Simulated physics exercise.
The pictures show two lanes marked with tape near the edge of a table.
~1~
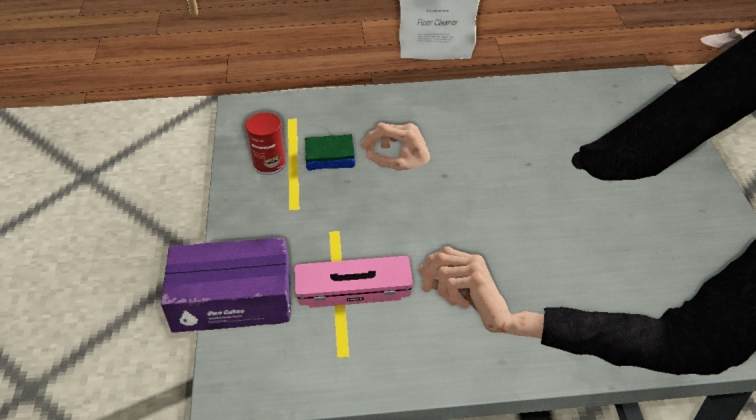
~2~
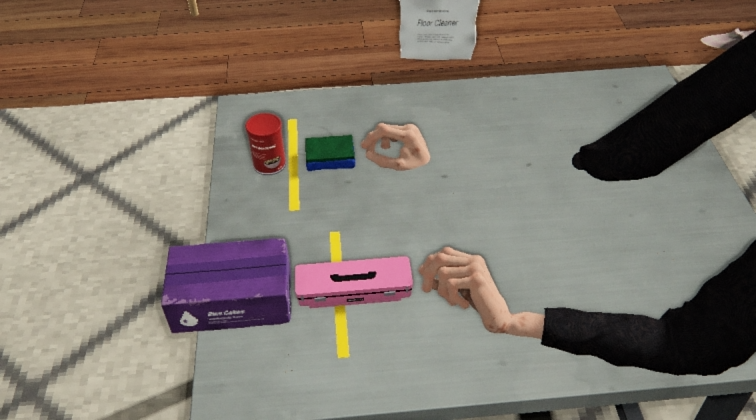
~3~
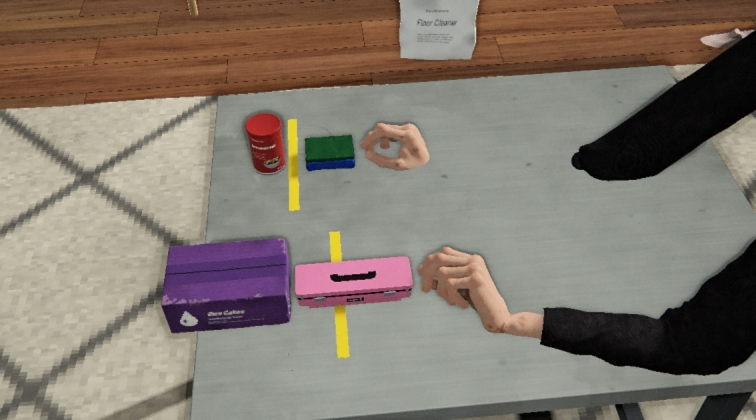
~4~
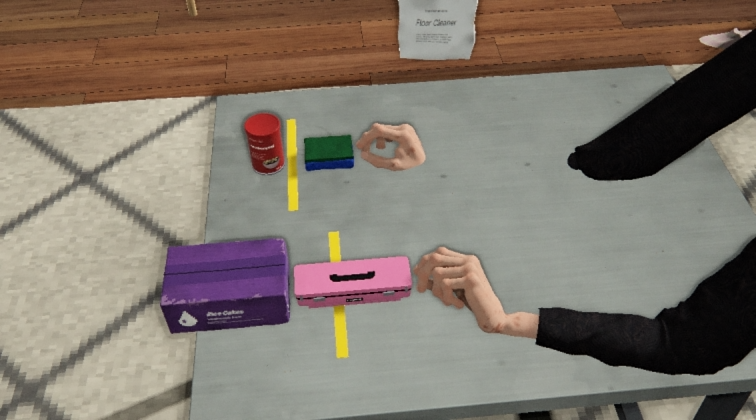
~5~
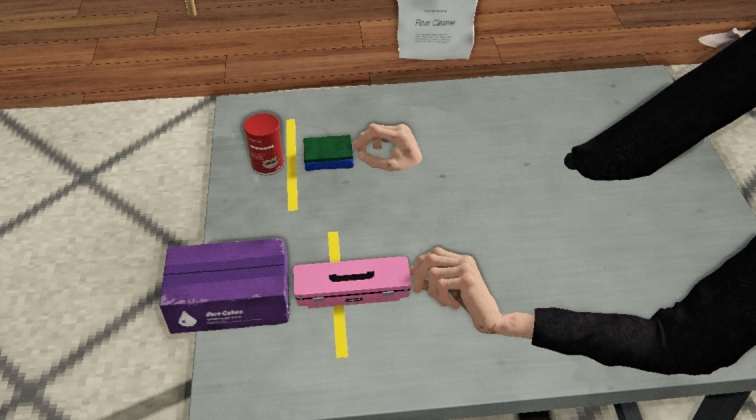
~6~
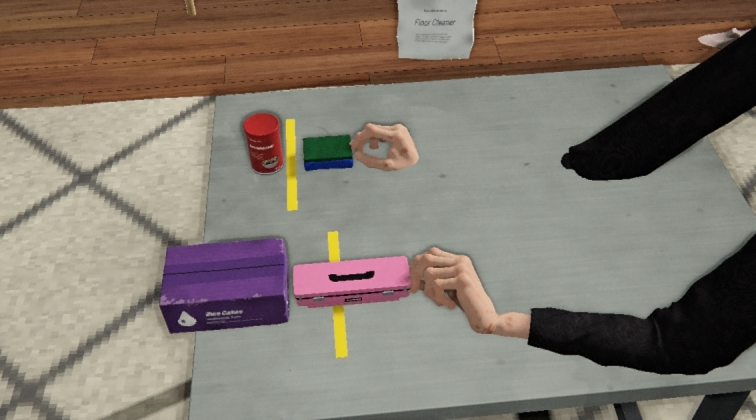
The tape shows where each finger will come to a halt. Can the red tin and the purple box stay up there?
Outcome: The red tin stays on the table and the purple box goes over the edge.
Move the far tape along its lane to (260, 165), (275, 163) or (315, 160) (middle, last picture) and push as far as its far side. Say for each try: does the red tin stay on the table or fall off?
The red tin drops off; drops to the floor; remains on top.
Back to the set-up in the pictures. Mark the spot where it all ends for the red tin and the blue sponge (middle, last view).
First (217, 148), then (261, 158).
Then, 1.32 s after the last picture, red tin moved about its own width near (237, 147); purple box tipped 63° from how it was near (167, 310).
Then, 1.58 s after the last picture, red tin moved about its own width near (227, 147); purple box falling.
At rest, the red tin remains on top, near (217, 148); the purple box falls off the table.
